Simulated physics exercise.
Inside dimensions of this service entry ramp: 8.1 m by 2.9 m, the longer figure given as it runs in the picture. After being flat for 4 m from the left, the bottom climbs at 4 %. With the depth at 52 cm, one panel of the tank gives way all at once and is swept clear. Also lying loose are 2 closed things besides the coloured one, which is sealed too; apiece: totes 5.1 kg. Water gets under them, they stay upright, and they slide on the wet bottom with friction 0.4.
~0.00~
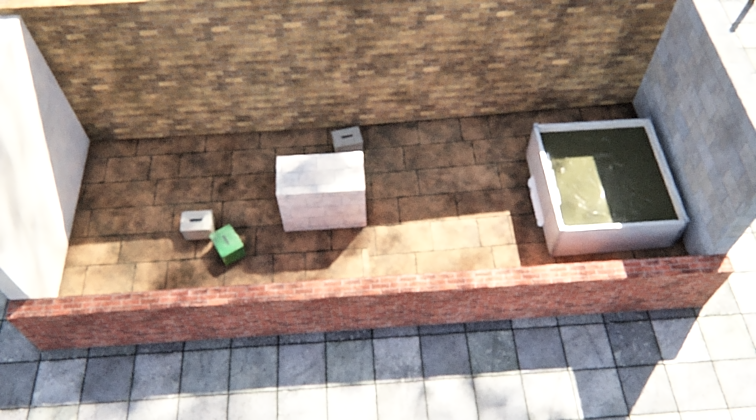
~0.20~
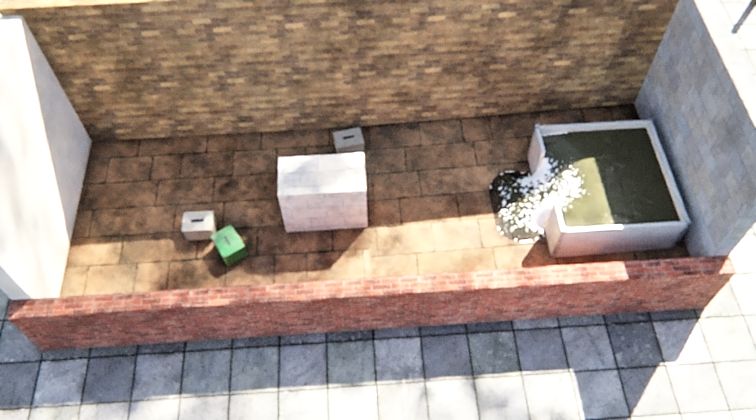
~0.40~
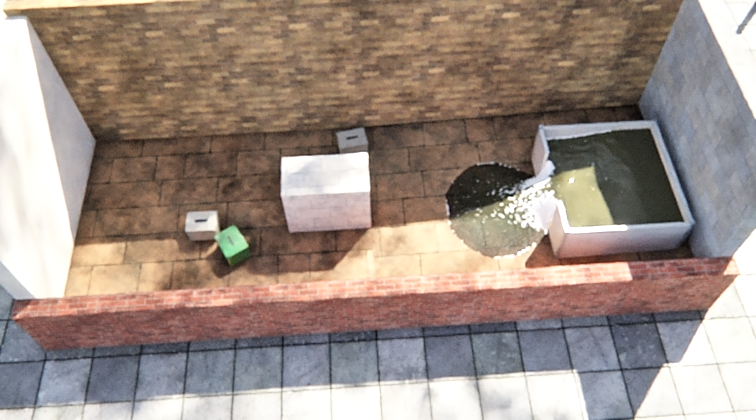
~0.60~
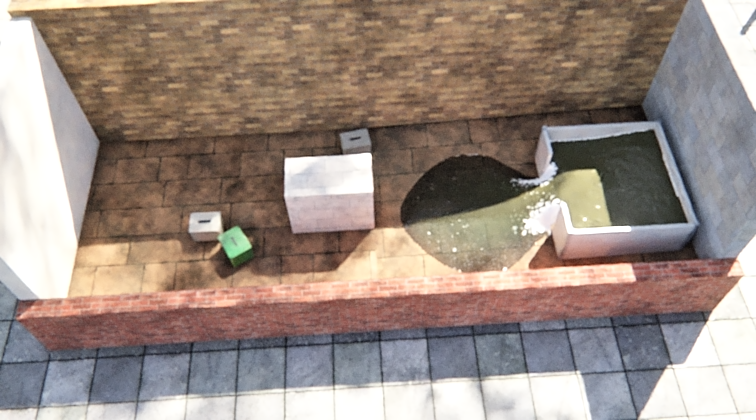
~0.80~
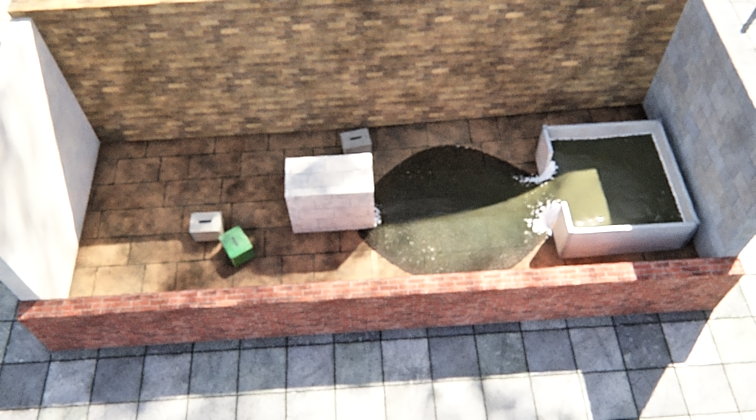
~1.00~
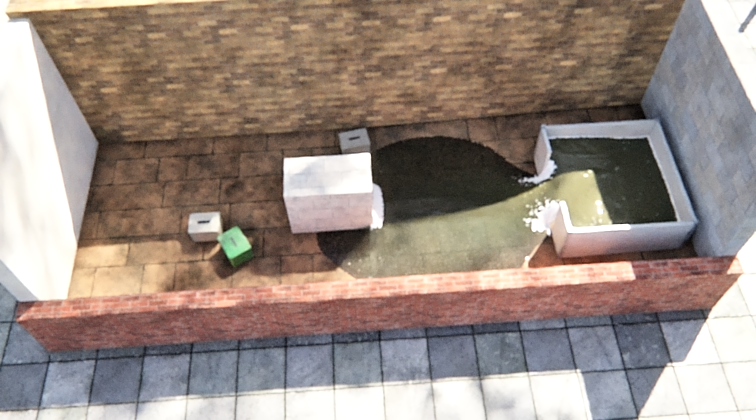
Walled service ramp with murky water bursting from a white tank's left side, spreading leftward around a large pale block.
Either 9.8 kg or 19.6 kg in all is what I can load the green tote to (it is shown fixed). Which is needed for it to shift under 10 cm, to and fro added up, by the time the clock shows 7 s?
Heavier only.
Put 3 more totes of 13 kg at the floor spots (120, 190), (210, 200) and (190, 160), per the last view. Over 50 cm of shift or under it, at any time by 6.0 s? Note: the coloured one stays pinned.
In the order asked: Crosses the line, stays inside the line, crosses the line.
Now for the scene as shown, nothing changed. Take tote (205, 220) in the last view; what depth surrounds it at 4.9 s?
4 cm.
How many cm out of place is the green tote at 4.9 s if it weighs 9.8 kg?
I'd put it at about 30 cm.
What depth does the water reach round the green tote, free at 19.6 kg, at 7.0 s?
9 cm, roughly.
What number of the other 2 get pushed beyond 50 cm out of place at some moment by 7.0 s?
Tally: 2.
After 1.4 s the green tote would be 0 cm from its start with 9.8 kg and 0 cm from its start with 19.6 kg; 0 cm of water round it then.
After 3.1 s the green tote would be 14 cm from its start with 9.8 kg and 0 cm from its start with 19.6 kg; 6 cm of water round it then.
After 4.9 s the green tote would be 27 cm from its start with 9.8 kg and 0 cm from its start with 19.6 kg; 6 cm of water round it then.
After 7.0 s the green tote would be 71 cm from its start with 9.8 kg and 0 cm from its start with 19.6 kg; 9 cm of water round it then.
